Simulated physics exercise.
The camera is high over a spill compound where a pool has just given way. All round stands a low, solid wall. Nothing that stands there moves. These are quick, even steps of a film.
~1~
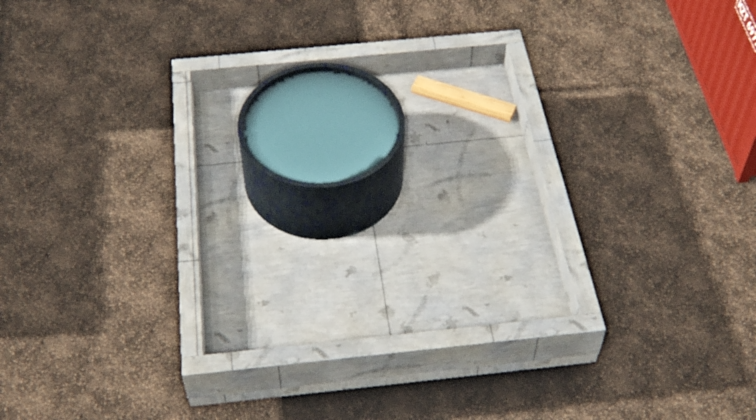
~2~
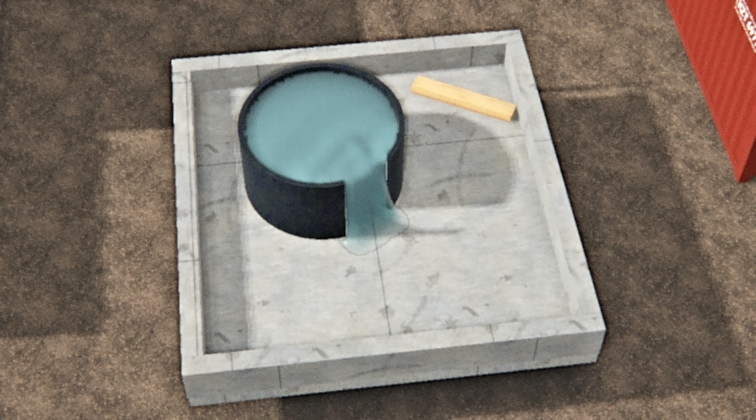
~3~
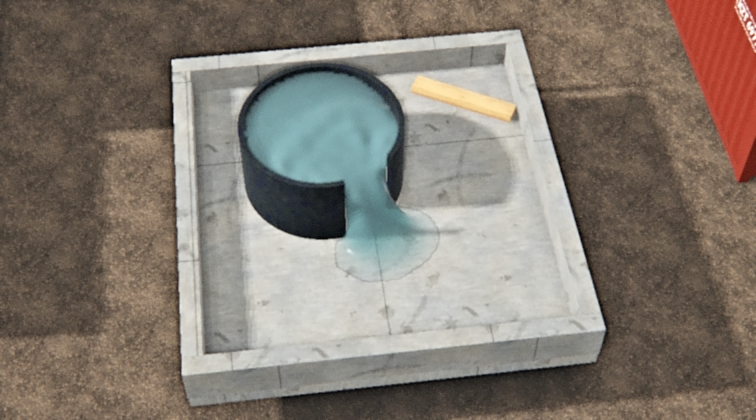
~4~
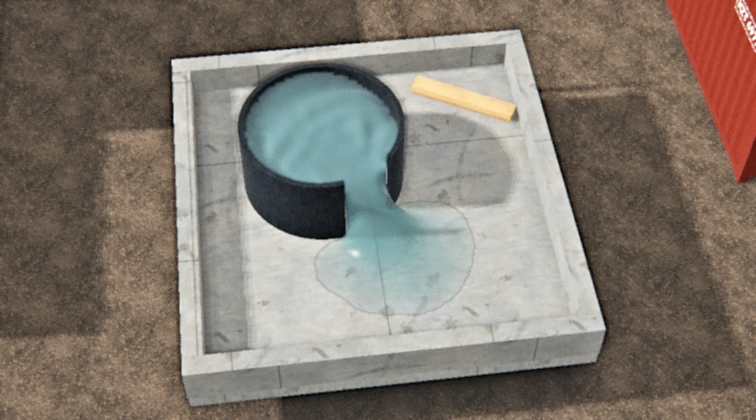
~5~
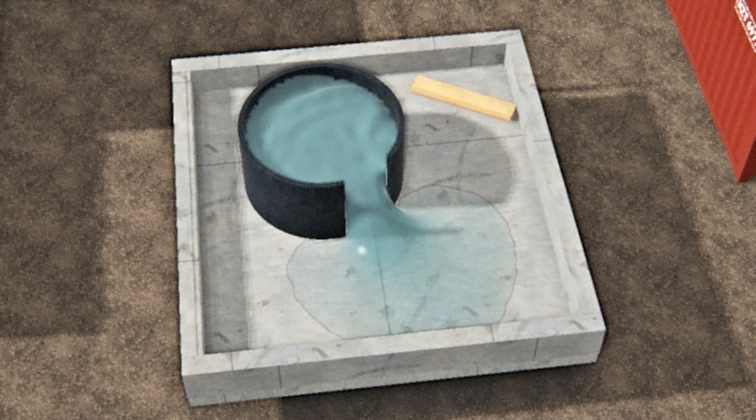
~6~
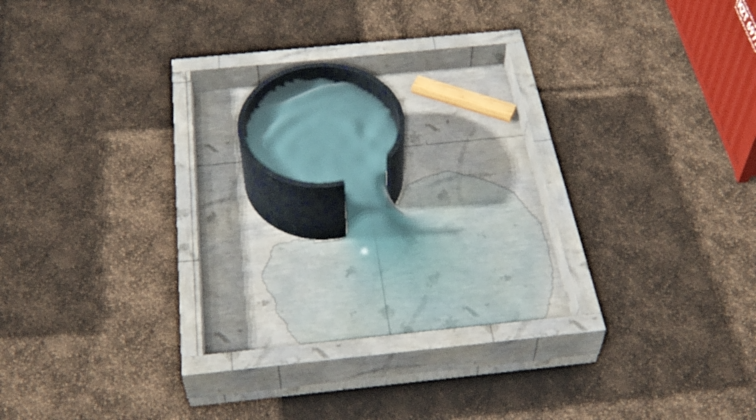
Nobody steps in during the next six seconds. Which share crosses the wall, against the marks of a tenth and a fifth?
It loses less than a tenth.
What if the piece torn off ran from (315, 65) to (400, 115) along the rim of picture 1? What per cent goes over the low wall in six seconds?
Roughly 10 per cent.
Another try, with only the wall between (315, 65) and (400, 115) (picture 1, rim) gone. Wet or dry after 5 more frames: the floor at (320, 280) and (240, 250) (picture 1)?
One after the other: Free of water, no water.
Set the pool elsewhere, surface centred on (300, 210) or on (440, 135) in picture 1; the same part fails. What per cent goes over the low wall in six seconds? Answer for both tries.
Near 6 and 10 in a hundred.
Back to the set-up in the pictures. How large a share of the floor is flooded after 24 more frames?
Some 95 per cent.
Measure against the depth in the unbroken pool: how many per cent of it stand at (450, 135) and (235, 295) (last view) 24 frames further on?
In that order: 8 and 12 per cent.
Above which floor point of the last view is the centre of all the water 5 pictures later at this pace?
At about (365, 218).
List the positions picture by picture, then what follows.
The round pool at (321, 127) is whole and still, in the first frame.
Water pours out at (368, 205) and has run to (356, 248), in the second frame.
Water pours out at (368, 207) and has run to (428, 249), in the third frame.
Water pours out at (368, 208) and has run to (438, 300), in the fourth frame.
The front is at a hidden place, out from the gap at (368, 208), in the fifth frame.
Water pours out at (368, 207) and has run to a hidden place, in the sixth frame.
A moment on, water covers 40 % of the floor; the low wall has let 0 % over.
Next, water covers 40 % of the floor; the low wall has let 0 % over.
Then, water covers 45 % of the floor; the low wall has let 2 % over.
Later, water covers 80 % of the floor; the low wall has let 2 % over.
In the end, water covers 85 % of the floor; the low wall has let 2 % over.
